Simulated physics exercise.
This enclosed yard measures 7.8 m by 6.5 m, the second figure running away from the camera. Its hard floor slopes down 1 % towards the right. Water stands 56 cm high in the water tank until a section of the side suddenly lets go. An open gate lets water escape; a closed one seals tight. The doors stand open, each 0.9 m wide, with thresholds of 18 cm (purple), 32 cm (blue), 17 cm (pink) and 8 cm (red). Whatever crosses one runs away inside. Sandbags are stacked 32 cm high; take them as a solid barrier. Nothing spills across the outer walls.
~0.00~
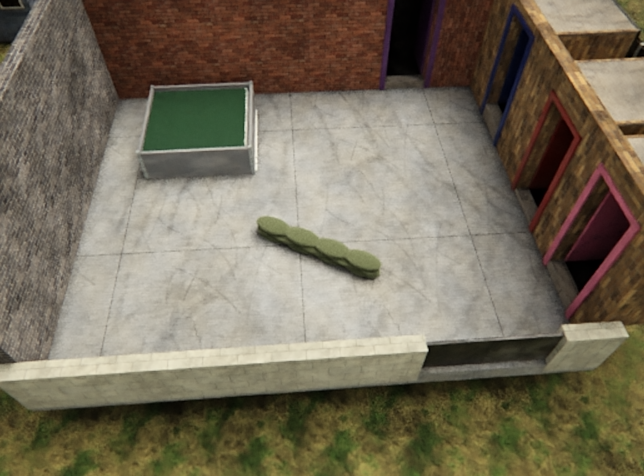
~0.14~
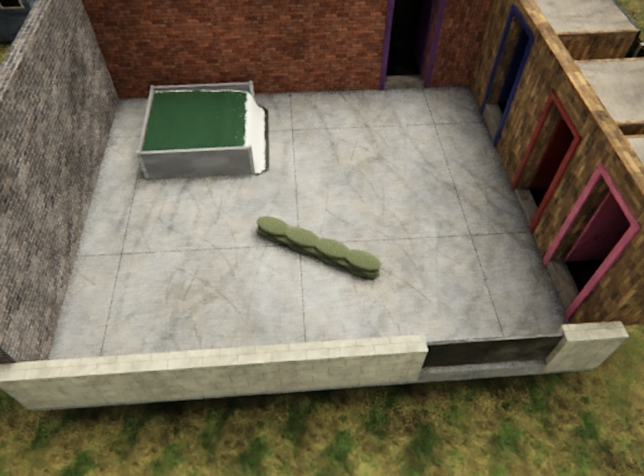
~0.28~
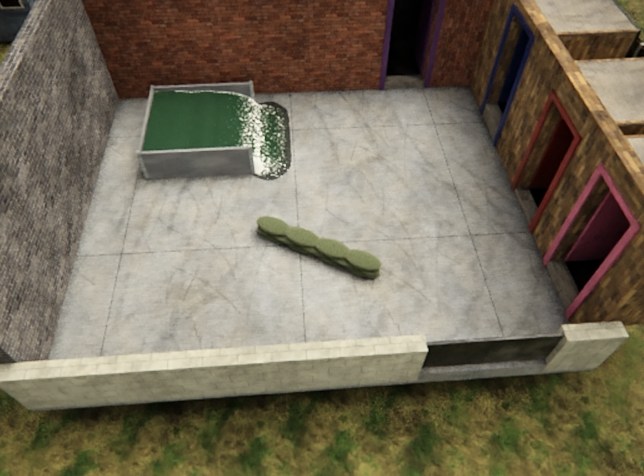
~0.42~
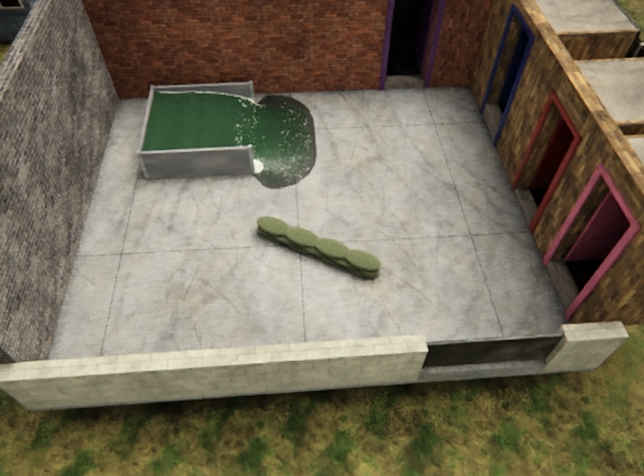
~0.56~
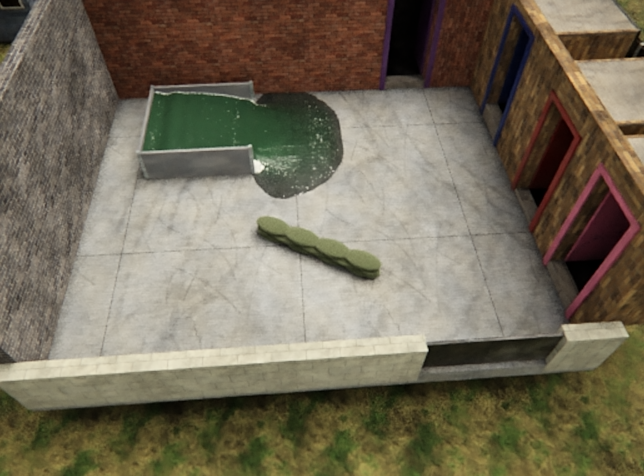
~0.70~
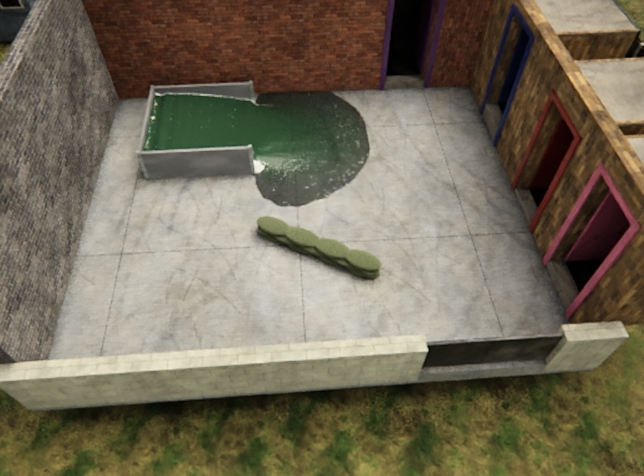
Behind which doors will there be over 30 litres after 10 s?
The water let in: At the purple door it keeps below the limit; at the blue door it keeps below the limit; at the pink door it does not reach the limit; at the red door it passes the limit.
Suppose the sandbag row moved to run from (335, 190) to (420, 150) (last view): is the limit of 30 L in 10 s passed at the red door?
Then: Red under.
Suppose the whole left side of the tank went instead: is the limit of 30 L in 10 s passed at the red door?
Then: Red under.
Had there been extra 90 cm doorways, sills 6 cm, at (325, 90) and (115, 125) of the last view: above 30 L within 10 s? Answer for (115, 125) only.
There: Not over.
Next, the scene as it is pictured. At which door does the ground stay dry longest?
The pink one.
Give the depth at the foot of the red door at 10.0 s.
Some 8.5 cm.
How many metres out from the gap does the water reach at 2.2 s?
Roughly 5.2 m.
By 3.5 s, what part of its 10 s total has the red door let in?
Some 45 per cent by then.
After 1.4 s water covers 30 % of the floor and is deepest (23 cm) near (260, 155); purple door 4 cm at the sill, 0 L in, blue door not reached, pink door not reached, red door not reached.
After 2.2 s water covers 40 % of the floor and is deepest (37 cm) near (466, 86); purple door 11 cm at the sill, 0 L in, blue door 23 cm at the sill, 0 L in, pink door not reached, red door not reached.
After 3.5 s water covers 50 % of the floor and is deepest (28 cm) near (472, 101); purple door 9 cm at the sill, 0 L in, blue door 25 cm at the sill, 0 L in, pink door 9 cm at the sill, 0 L in, red door 15 cm at the sill, 23 L in.
After 6.0 s water covers 55 % of the floor and is deepest (20 cm) near (575, 347); purple door 11 cm at the sill, 0 L in, blue door 11 cm at the sill, 0 L in, pink door 12 cm at the sill, 0 L in, red door 9 cm at the sill, 50 L in.
After 10.0 s water covers 80 % of the floor and is deepest (11 cm) near (551, 349); purple door 5 cm at the sill, 0 L in, blue door 7 cm at the sill, 0 L in, pink door 11 cm at the sill, 0 L in, red door 9 cm at the sill, 52 L in.
